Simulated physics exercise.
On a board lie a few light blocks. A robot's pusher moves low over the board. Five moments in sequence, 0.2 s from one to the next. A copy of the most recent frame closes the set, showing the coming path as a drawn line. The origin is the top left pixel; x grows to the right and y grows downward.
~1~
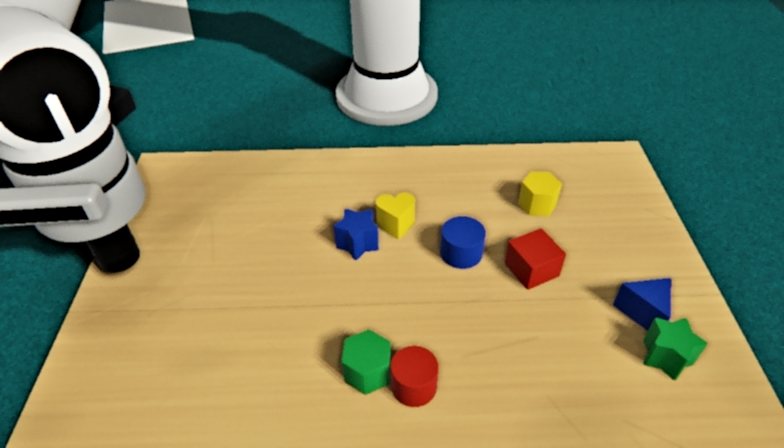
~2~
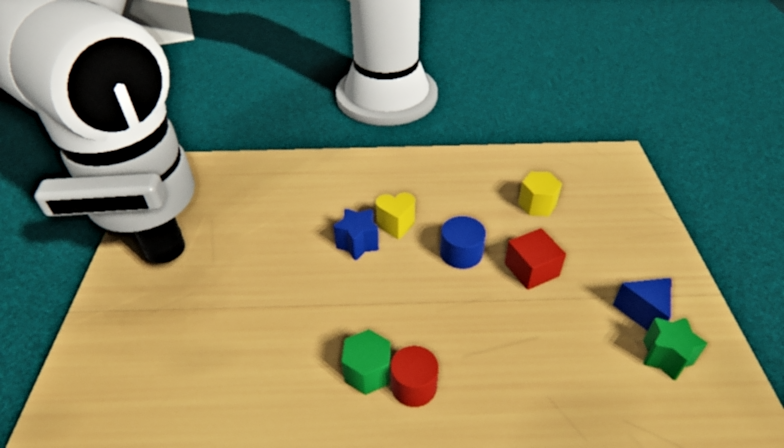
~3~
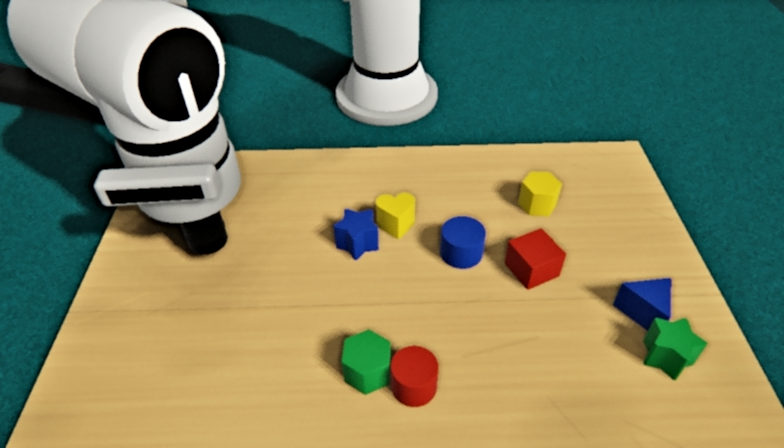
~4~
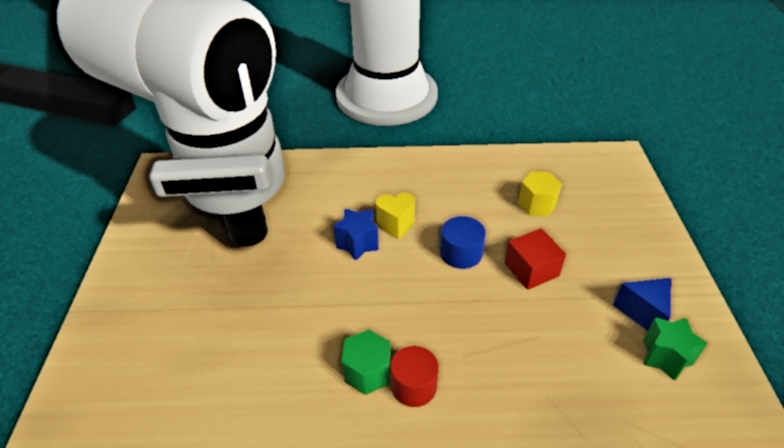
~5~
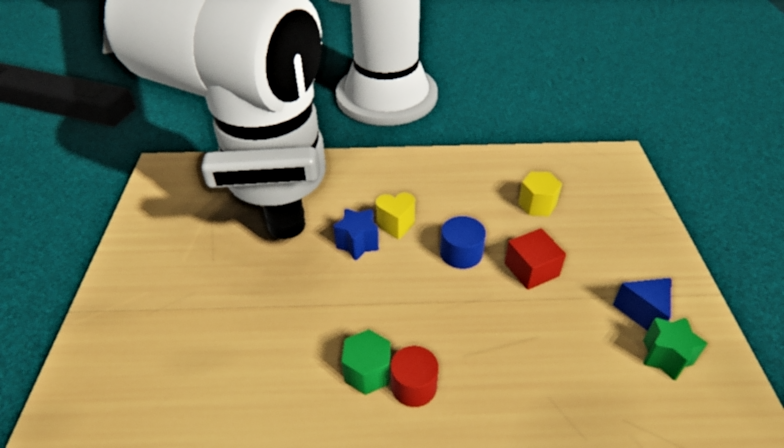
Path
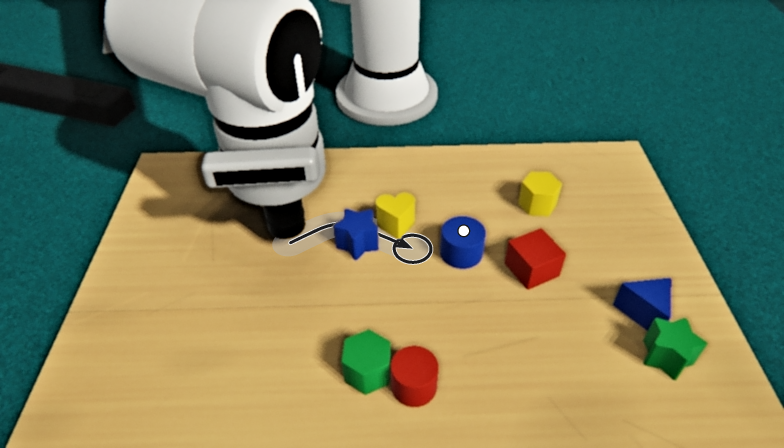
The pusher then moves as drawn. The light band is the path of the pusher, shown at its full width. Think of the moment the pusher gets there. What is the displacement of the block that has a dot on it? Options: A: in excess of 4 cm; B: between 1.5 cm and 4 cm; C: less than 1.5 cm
I choose C.
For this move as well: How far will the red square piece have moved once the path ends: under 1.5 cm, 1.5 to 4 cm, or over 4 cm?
Displaced less than 1.5 cm.
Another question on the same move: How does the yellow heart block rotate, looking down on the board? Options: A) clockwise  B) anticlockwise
The answer is B.
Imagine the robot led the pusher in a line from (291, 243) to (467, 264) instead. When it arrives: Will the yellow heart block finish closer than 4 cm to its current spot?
Yes.
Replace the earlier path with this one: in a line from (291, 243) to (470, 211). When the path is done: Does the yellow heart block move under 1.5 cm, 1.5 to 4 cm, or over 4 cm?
The over 4 cm band.
The line goes from (291, 243) over (331, 225) and (373, 232) to (413, 249); the dot is on the blue cylinder.
The first path, step by step. One third of the way, pusher at (330, 209); nothing pushed yet.
Two thirds of the way, pusher at (372, 216); blue star at (379, 234), turned 55° clockwise; yellow heart block at (410, 205), turned 15° anticlockwise.
At the end, pusher at (413, 233); blue star at (393, 248), turned 100° clockwise; yellow heart block at (437, 206), turned 90° anticlockwise; blue cylinder unmoved; red square piece unmoved.
